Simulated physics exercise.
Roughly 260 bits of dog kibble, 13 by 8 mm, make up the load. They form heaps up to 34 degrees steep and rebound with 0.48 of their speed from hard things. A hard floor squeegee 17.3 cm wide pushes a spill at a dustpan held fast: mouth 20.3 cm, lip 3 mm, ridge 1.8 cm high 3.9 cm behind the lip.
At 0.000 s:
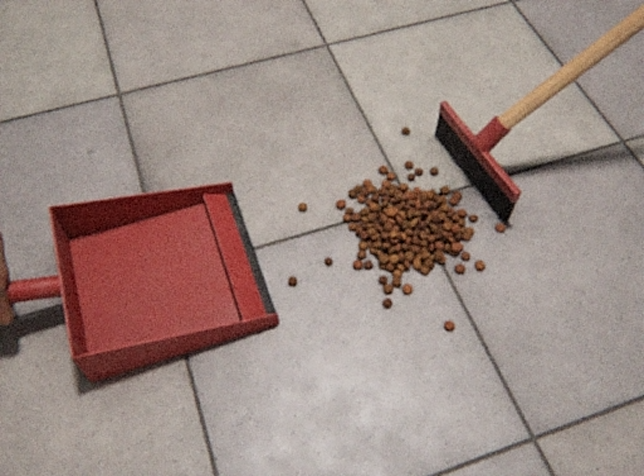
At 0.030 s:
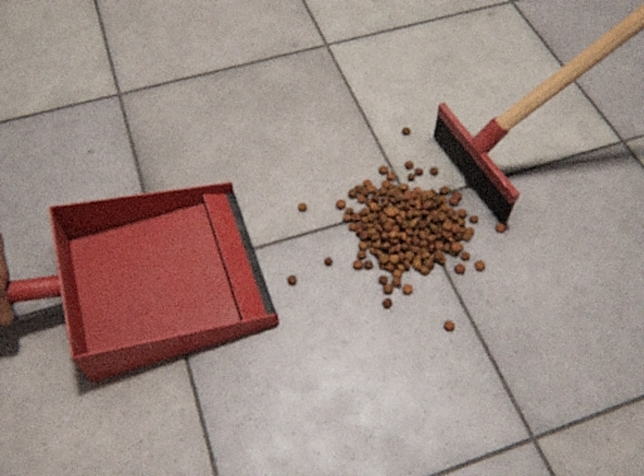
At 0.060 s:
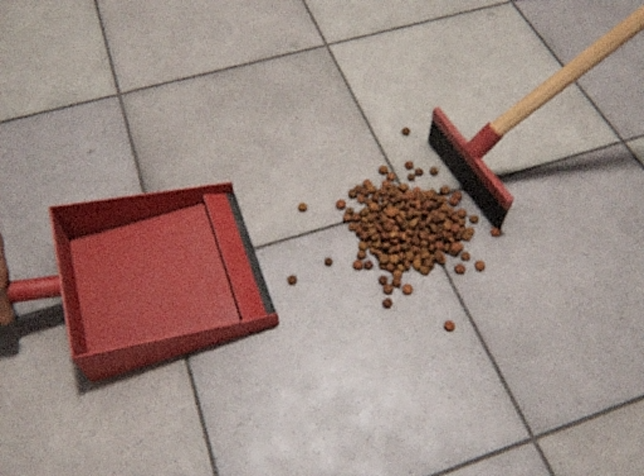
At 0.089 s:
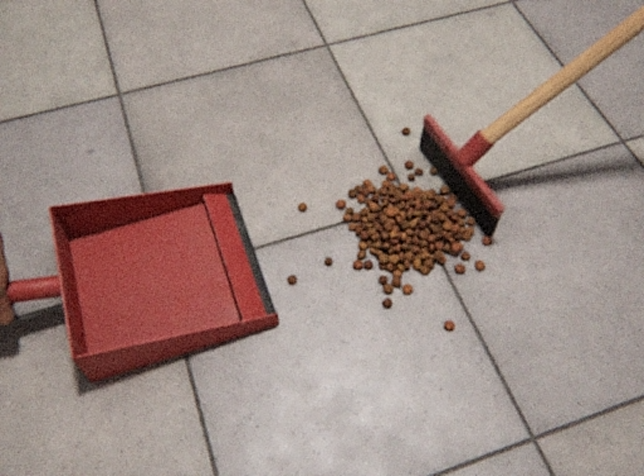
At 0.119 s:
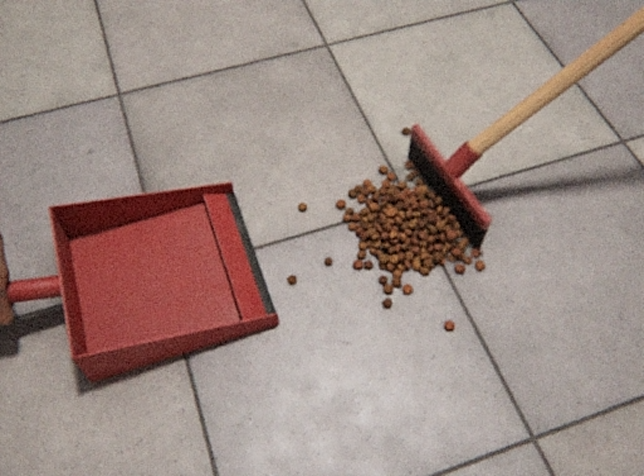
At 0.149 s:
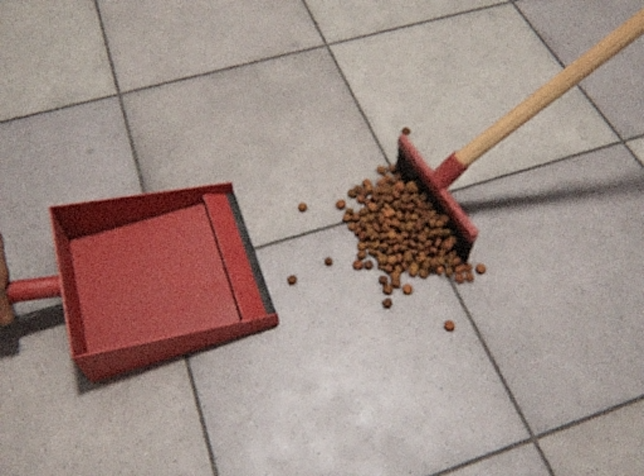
A red squeegee with a wooden handle slid left across the grey tiles and pressed into a pile of brown kibble, bunching its near edge, while a hand held a red dustpan still on the left.
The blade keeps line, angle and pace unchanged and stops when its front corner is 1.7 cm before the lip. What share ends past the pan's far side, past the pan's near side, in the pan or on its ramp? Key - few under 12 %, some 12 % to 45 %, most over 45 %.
Past the pan's far side: Few. Past the pan's near side: Most. In the pan or on its ramp: Some.
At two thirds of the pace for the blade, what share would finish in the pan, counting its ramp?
In that case close to 15 per cent.
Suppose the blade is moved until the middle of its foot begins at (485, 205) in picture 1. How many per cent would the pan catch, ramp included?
10 %.
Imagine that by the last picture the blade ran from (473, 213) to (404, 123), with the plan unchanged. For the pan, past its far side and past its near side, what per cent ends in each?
The pan gets 25, the far side 0 and the near side 25.
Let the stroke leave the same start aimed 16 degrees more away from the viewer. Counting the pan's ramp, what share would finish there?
Roughly 35 percent.
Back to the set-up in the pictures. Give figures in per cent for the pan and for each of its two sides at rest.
The far side gets 0, the near side 50 and the pan 20.
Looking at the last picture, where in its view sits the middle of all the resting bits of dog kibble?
Near (274, 324).
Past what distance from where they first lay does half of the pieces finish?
It comes to some 24 cm.
Then, at 0.29 s, middle of the blade 13 cm from the lip; 0 % over the lip, far side 0 %, near side 30 %.
Then, at 0.39 s, middle of the blade 5 cm from the lip; 0 % over the lip, far side 0 %, near side 45 %.
After 0.62 s, middle of the blade 3 cm from the lip; 20 % over the lip, far side 0 %, near side 50 %.
At rest (1.2 s), far side 0 %, near side 50 %, pan 20 %, in front of the lip or behind the blade 30 %.
